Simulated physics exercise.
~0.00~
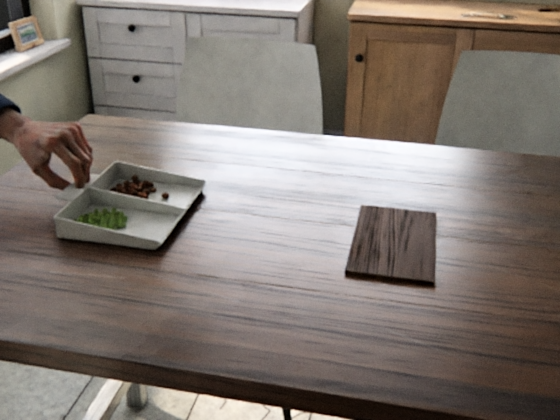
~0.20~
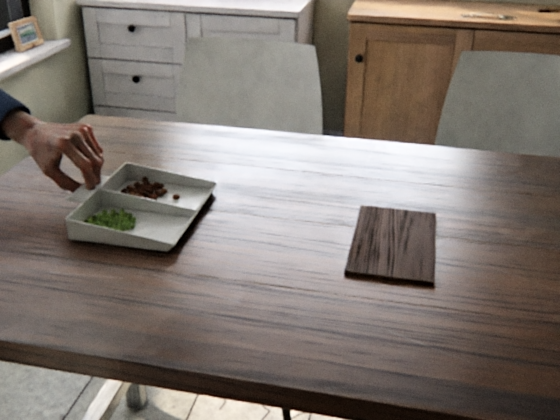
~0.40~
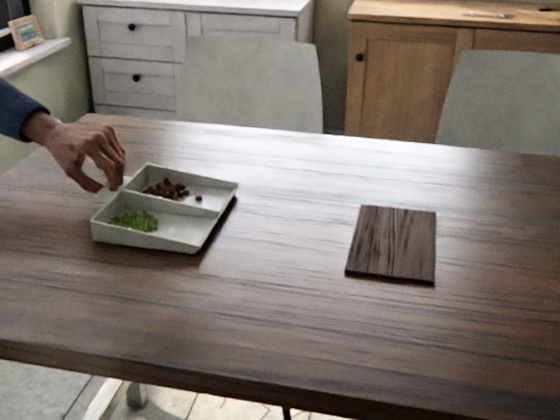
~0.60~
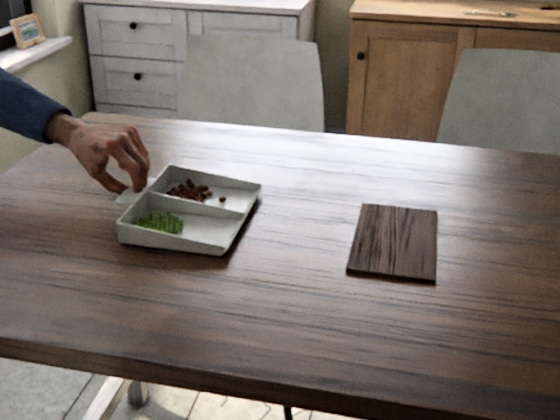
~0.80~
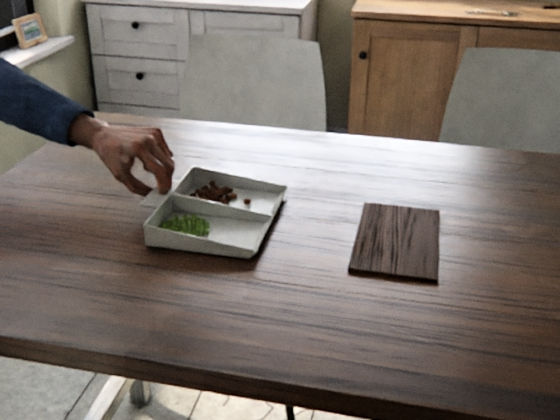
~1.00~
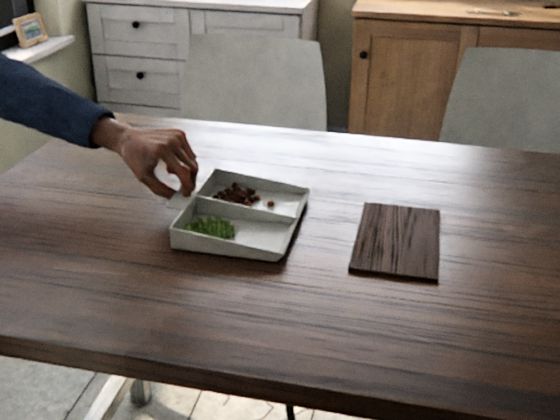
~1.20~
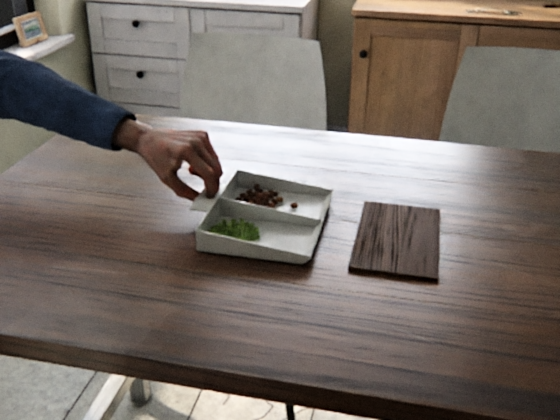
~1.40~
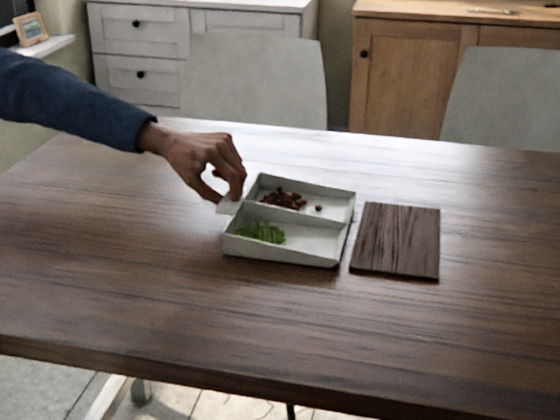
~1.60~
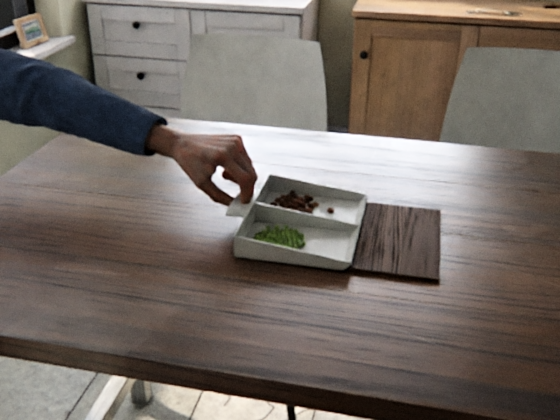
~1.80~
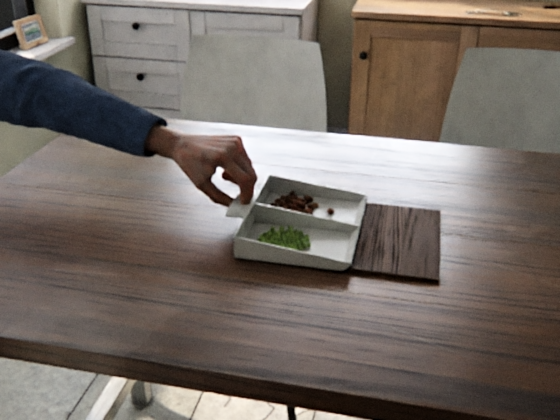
A two-part tray of green and reddish-brown pieces sliding right across a wooden table, guided by a hand, stopping against a flat board.
